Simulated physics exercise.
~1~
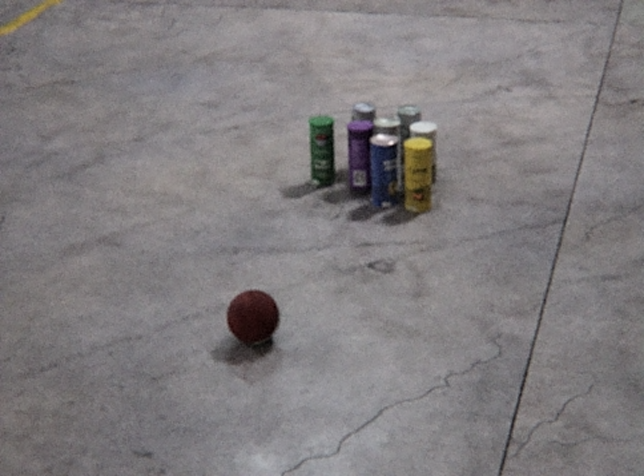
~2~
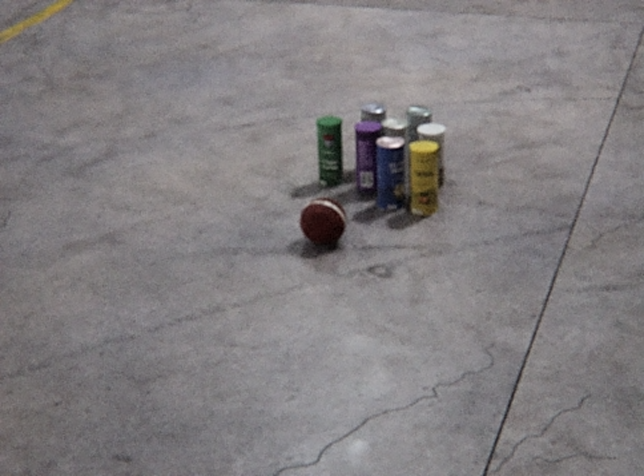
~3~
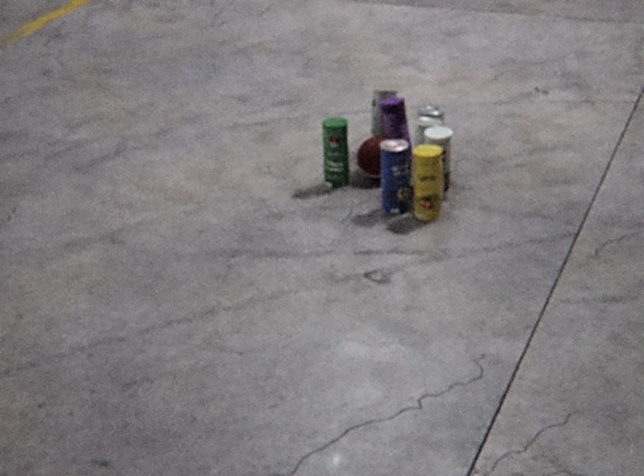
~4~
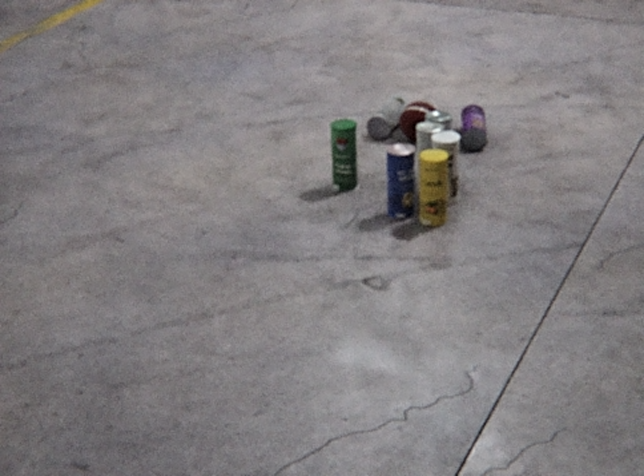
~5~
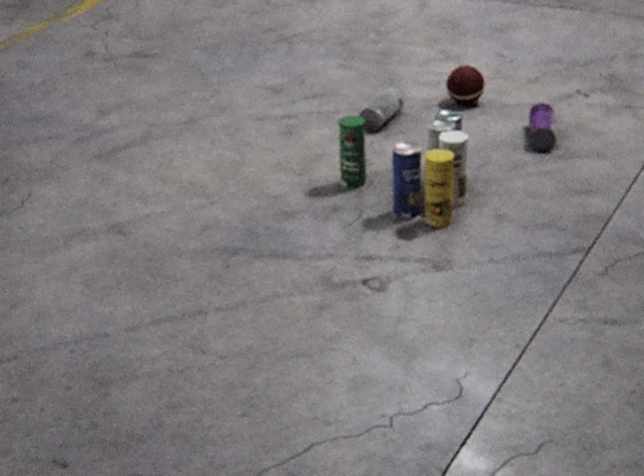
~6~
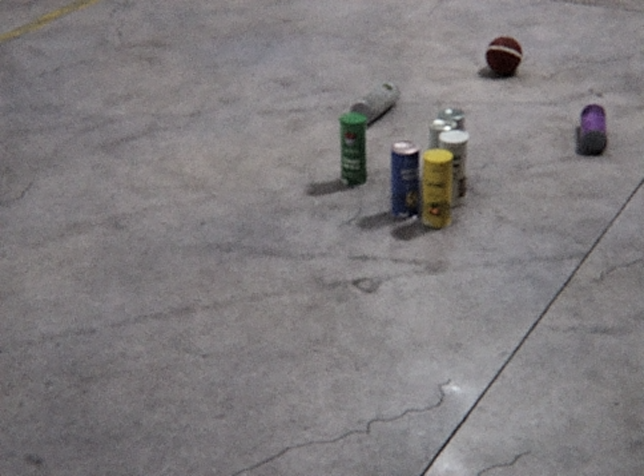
At the start, a dark red ball rolls across a grey concrete floor toward a cluster of eight upright canisters, among them green, purple, blue and yellow ones. It moves up and to the right, passing into the gap between the green and blue canisters. The ball strikes the purple canister and a grey one behind it, tipping both. The purple one falls and slides off to the right, while the grey one drops onto its side at the back. The ball rolls on beyond the group, leaving the other six canisters standing.
